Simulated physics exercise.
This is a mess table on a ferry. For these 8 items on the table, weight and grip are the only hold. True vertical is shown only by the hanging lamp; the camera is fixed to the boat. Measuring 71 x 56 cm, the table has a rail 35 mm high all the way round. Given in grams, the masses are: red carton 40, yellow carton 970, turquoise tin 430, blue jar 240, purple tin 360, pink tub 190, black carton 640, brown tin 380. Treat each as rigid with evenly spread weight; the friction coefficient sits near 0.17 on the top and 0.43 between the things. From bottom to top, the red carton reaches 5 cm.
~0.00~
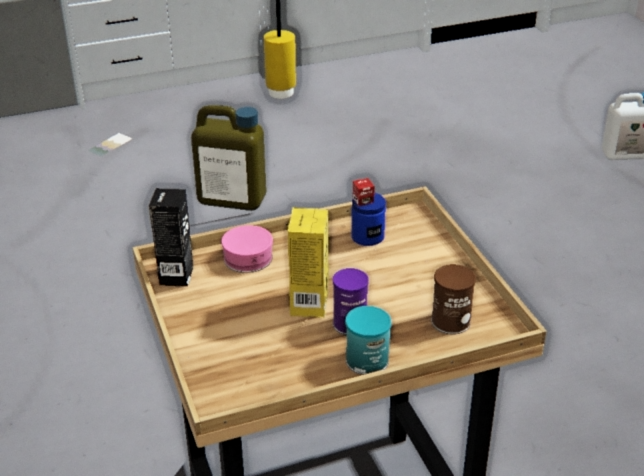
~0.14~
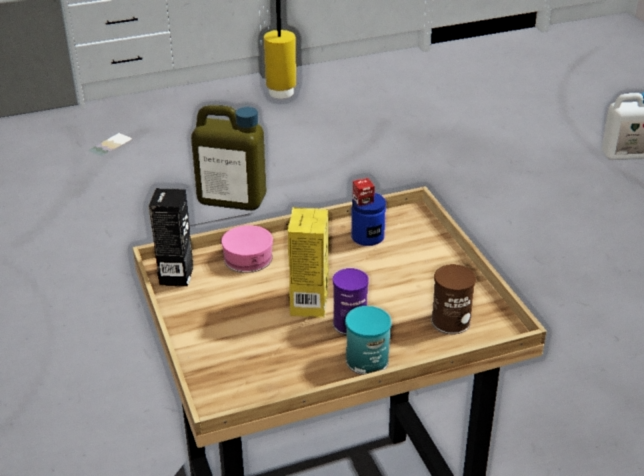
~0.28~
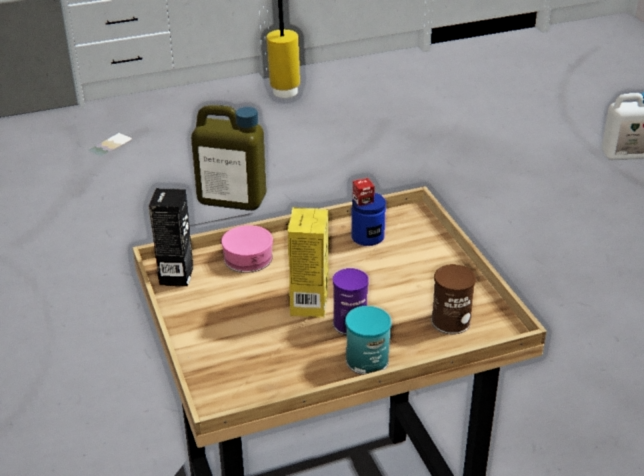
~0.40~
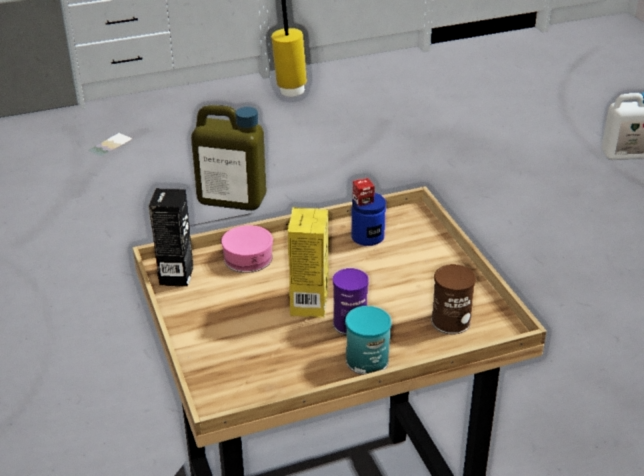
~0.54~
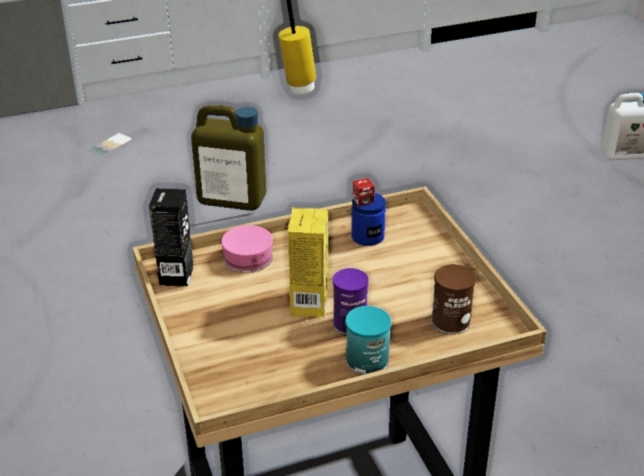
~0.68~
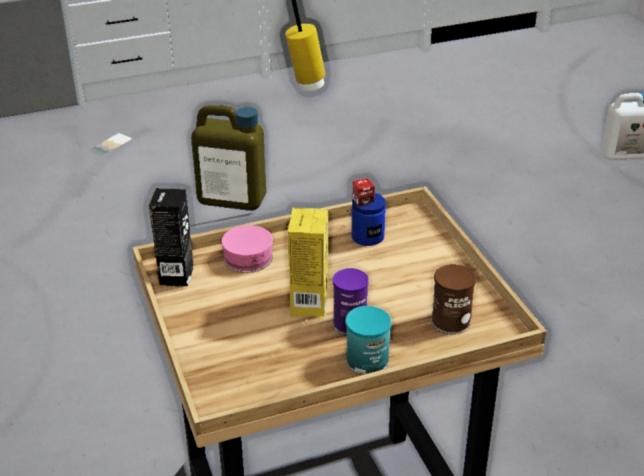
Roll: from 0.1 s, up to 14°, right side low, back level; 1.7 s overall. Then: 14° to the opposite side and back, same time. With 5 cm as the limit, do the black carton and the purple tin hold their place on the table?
Result: Black carton remains in place; purple tin remains in place.
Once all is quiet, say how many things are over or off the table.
Total count: 0.
After 1.18 s, floor tilted 12°, right side down; black carton moved 8 cm near (207, 231); purple tin moved 7 cm near (383, 294); yellow carton moved 8 cm.
After 1.48 s, floor tilted 4°, right side down; black carton moved 17 cm near (247, 222); purple tin moved 16 cm near (421, 285); red carton moved 15 cm.
After 2.78 s, floor tilted 13°, left side down; black carton moved 14 cm near (236, 225); purple tin moved 14 cm near (412, 287); yellow carton moved 14 cm.
After 3.08 s, floor tilted 7°, left side down; purple tin moved 6 cm near (376, 296); black carton moved 5 cm near (194, 233); yellow carton moved 5 cm.
In the end (4.0 s), all 8 under 5 cm from the start. In the last view, black carton near (171, 238), purple tin near (358, 300).
